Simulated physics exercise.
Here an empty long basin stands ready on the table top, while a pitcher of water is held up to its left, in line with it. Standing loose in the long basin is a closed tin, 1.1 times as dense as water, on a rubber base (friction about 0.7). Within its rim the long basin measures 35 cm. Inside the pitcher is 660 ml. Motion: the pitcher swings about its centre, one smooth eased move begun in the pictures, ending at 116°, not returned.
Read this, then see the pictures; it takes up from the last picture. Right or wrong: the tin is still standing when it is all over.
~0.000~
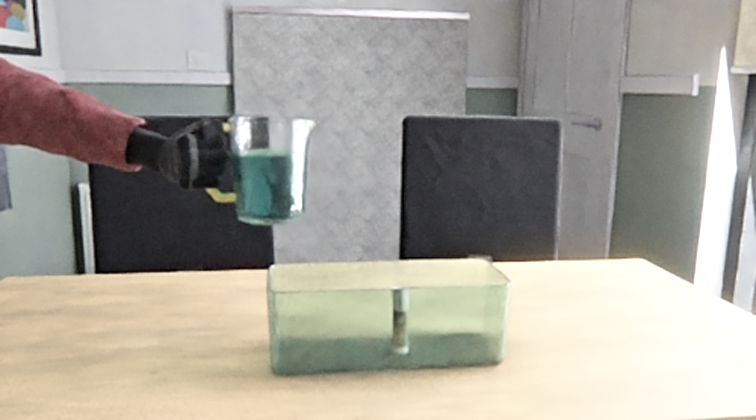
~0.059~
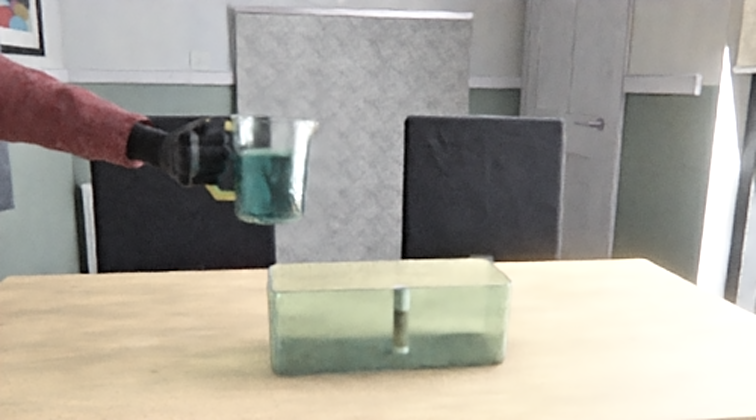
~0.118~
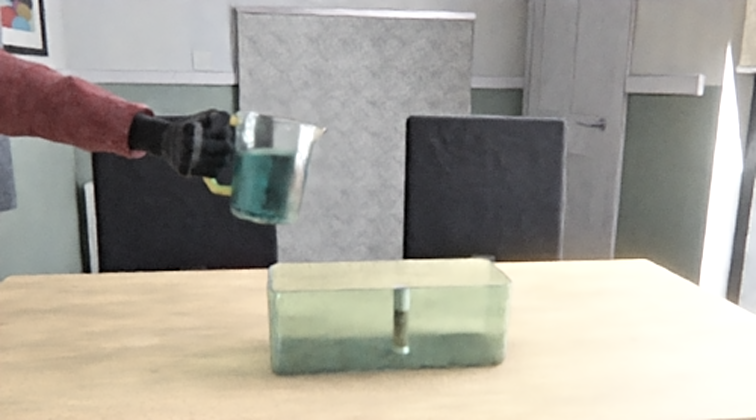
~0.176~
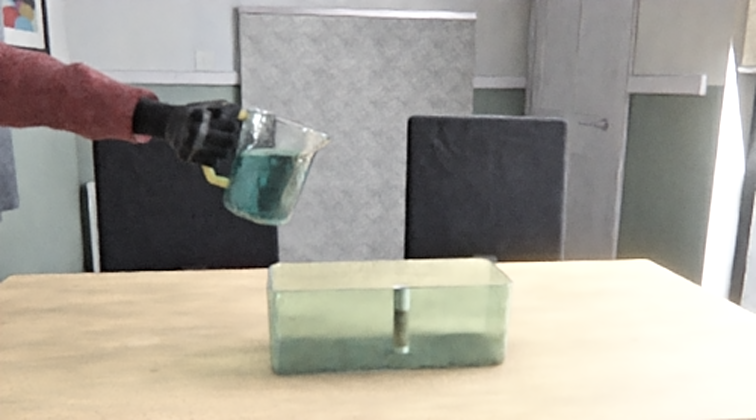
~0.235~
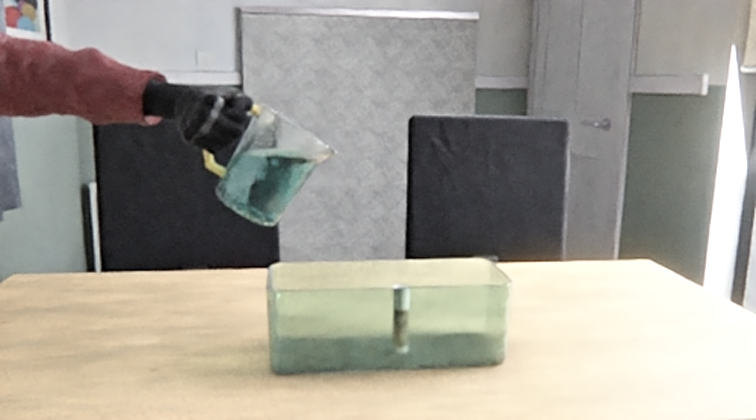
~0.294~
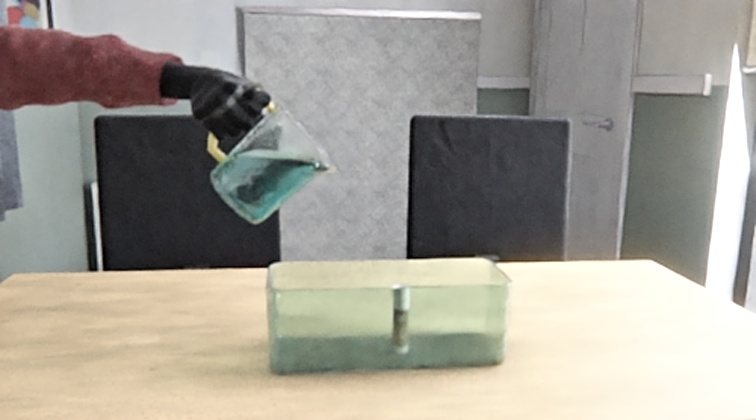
Right, it is still standing.
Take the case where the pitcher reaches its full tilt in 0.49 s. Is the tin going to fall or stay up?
Then the tin does not tip.
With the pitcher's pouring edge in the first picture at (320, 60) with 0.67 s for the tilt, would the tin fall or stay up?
Then it tips over.
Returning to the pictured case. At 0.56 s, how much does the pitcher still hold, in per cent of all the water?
Near 56 in a hundred.
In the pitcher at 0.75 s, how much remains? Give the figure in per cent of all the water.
About 8 percent.
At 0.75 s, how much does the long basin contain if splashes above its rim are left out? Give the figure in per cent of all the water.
Some 78 percent of the total.
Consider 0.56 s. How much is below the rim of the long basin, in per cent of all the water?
About 14%.
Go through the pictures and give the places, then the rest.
In the first frame, it leans 0°; its right rim is at (321, 121); the water meets the walls at (234, 154) and (306, 154); the long basin's rim runs from (269, 279) to (500, 272); the tin's top is at (401, 291).
In the second frame, it leans 2°; its right rim is at (323, 123); the water meets the walls at (235, 153) and (307, 153).
In the third frame, it leans 9°; its right rim is at (328, 128); the water meets the walls at (237, 153) and (309, 153).
In the fourth frame, it leans 19°; its right rim is at (334, 139); the water meets the walls at (237, 155) and (312, 154).
In the fifth frame, it leans 32°; its right rim is at (338, 153); the water meets the walls at (232, 163) and (317, 156).
In the sixth frame, it leans 47°; its right rim is at (339, 170); the water meets the walls at (220, 165) and (326, 162).
After 0.56 s the tilt is 108° and 56 per cent is still to pour; the tin stands where it began.
After 0.75 s the tilt is 116° and 8 per cent is still to pour; the tin stands where it began.
After 0.95 s the tilt is 116° and 0 per cent is still to pour; the tin stands 1 cm from where it began.
After 1.17 s the tilt is 116° and 0 per cent is still to pour; the tin stands 1 cm from where it began.
In the end the tin stands 1 cm from where it began.
